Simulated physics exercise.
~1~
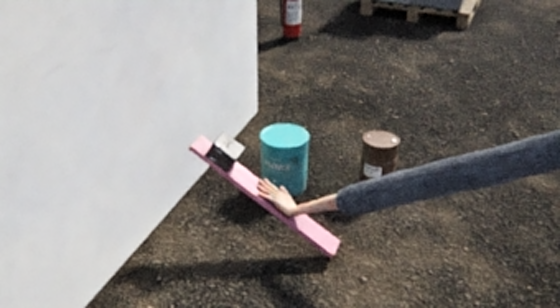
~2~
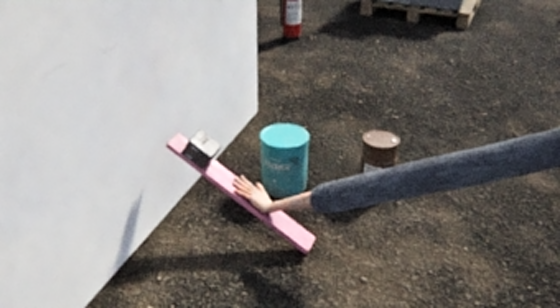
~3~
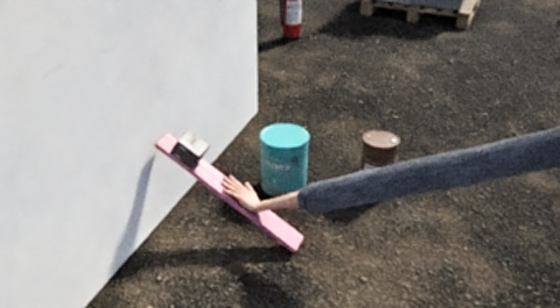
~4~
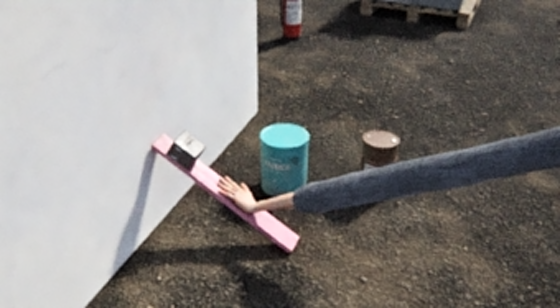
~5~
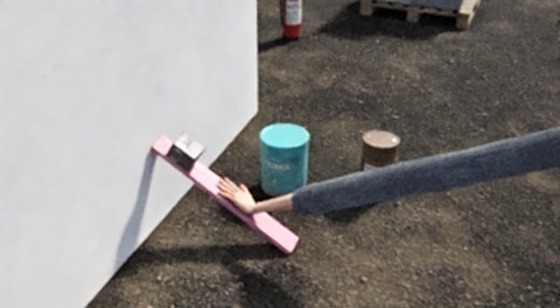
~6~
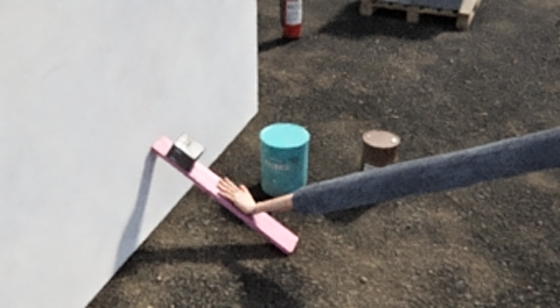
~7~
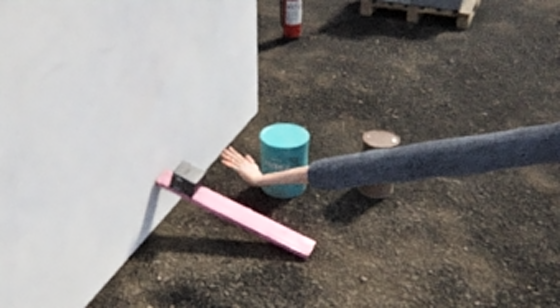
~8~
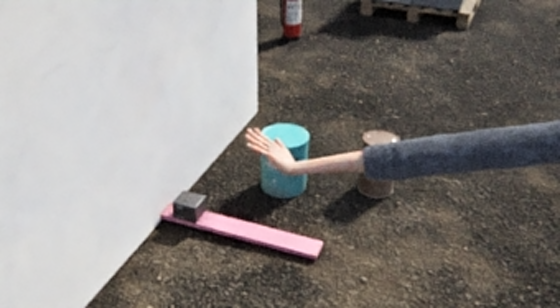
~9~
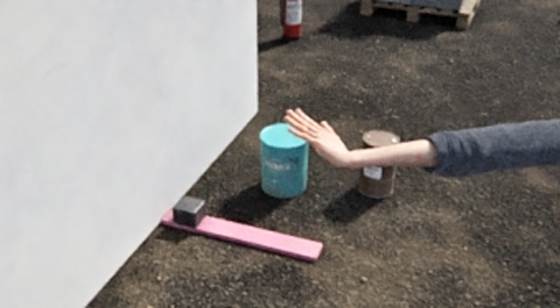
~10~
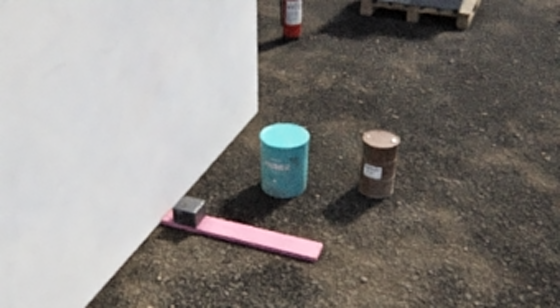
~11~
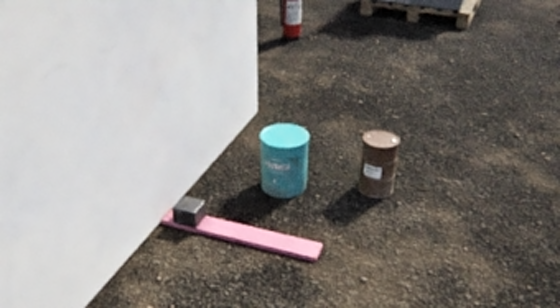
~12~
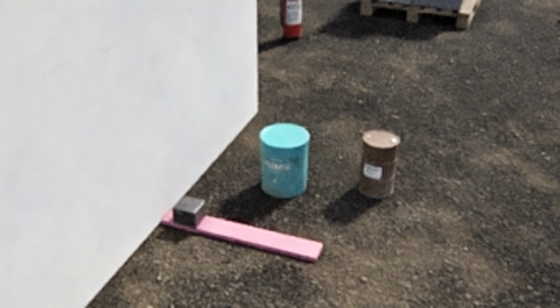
On dark gravelly ground beside a pale wall, a hand moves a pink plank carrying a small dark block leftward to lean on the wall, then lets go and withdraws; the plank slips down and ends lying on the ground, the block still near its left end.
